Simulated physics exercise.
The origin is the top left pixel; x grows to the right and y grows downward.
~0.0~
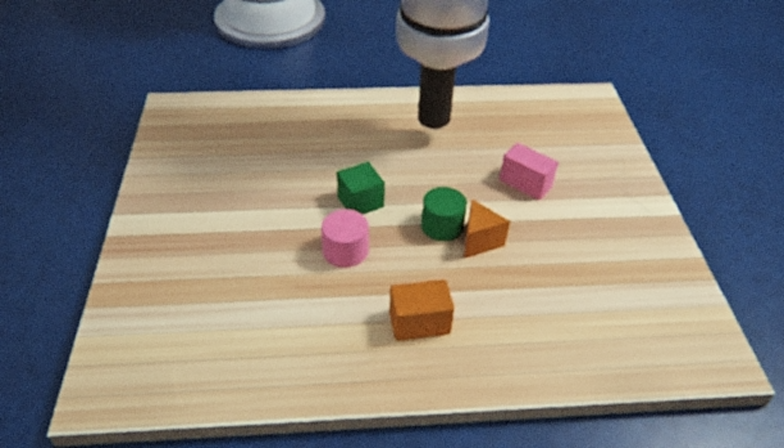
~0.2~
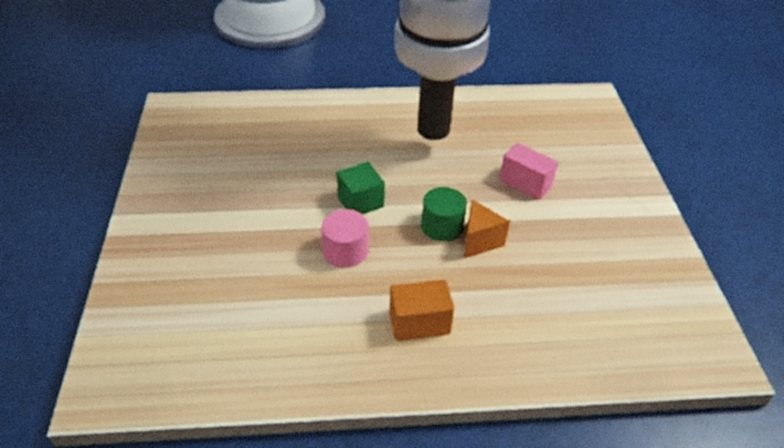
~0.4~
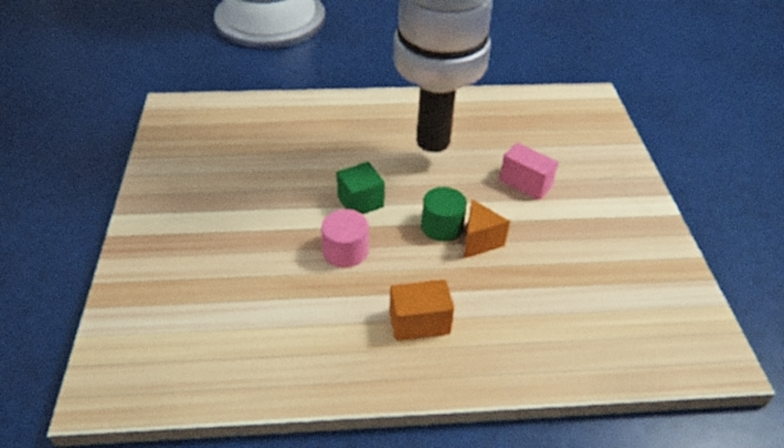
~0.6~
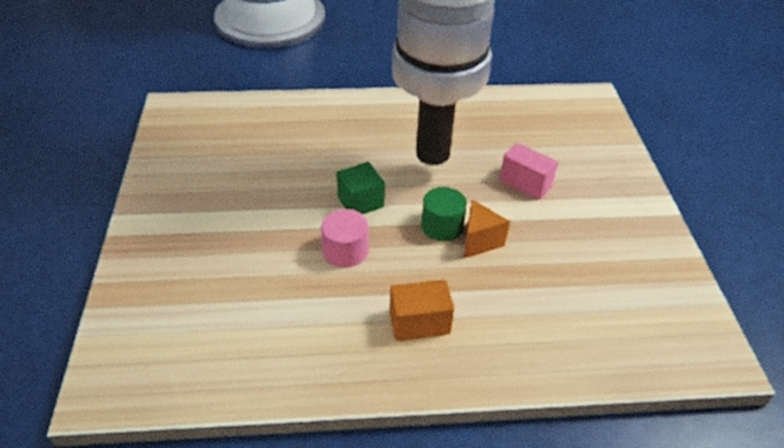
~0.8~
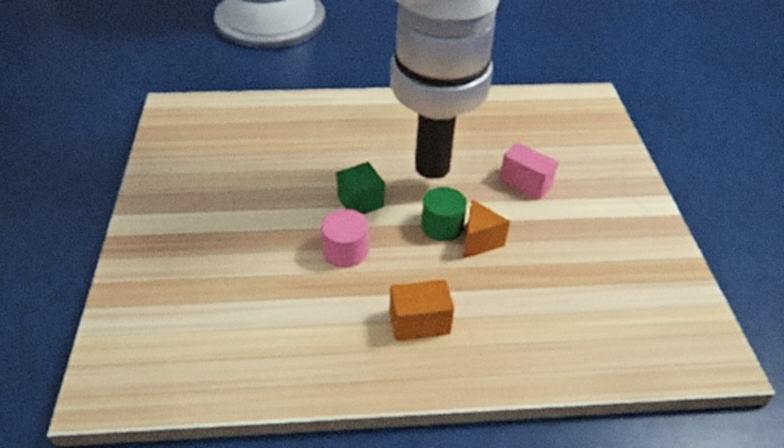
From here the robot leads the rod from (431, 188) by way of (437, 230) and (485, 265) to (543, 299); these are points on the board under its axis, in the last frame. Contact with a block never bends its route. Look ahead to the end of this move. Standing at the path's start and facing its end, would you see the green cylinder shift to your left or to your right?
It heads right.
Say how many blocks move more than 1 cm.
Here I'd predict two blocks moving more than 1 cm.
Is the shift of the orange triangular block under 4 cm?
Going by the path, no.
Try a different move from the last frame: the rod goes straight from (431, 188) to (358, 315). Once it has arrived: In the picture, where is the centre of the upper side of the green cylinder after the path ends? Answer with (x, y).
(446, 220)
What follows on the original path. One third of the way, rod (440, 212); green cylinder (461, 234); orange triangular block (495, 224), turned 30° anticlockwise.
Two thirds of the way, rod (490, 247); green cylinder (495, 274); orange triangular block (519, 229), turned 45° anticlockwise.
At the end, rod (548, 281); green square block still; green cylinder (510, 293); orange triangular block (533, 233), turned 80° anticlockwise.
